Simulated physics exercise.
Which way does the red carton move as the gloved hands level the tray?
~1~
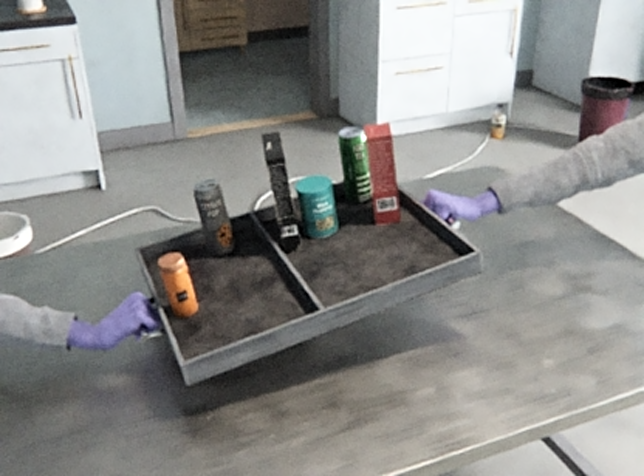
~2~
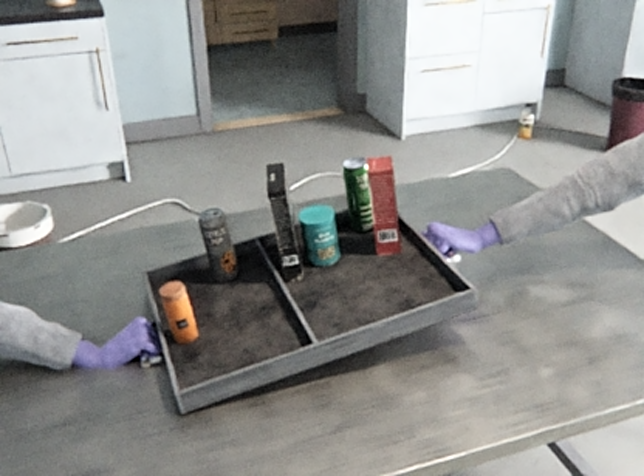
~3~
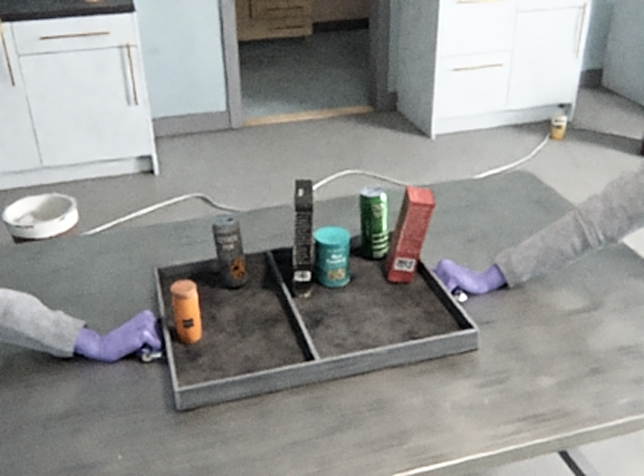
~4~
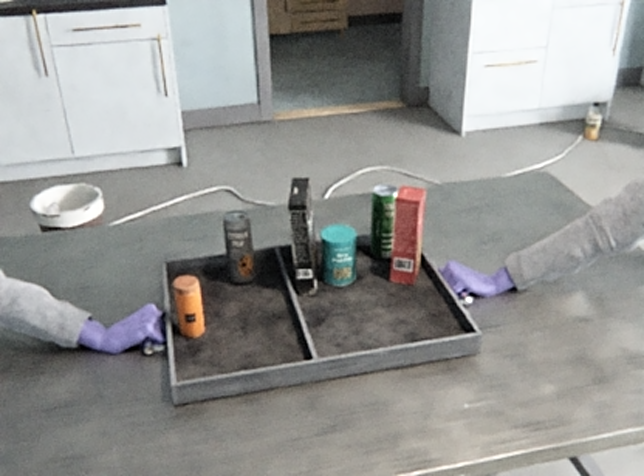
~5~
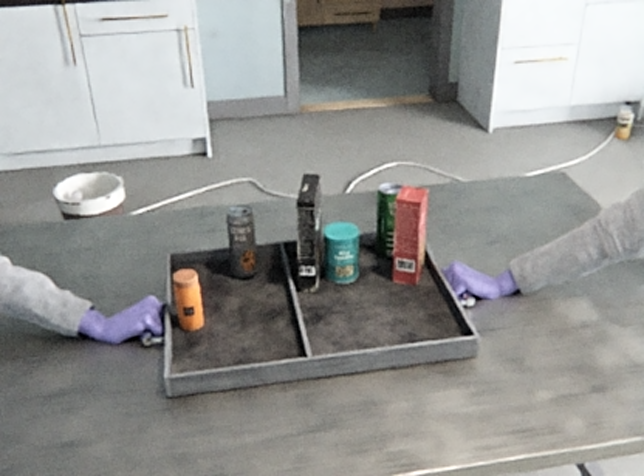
The red carton moves down as the raised right side of the tray comes to rest on the table.
On a table, two gloved hands lower a tilted tray flat, and its containers stay standing.
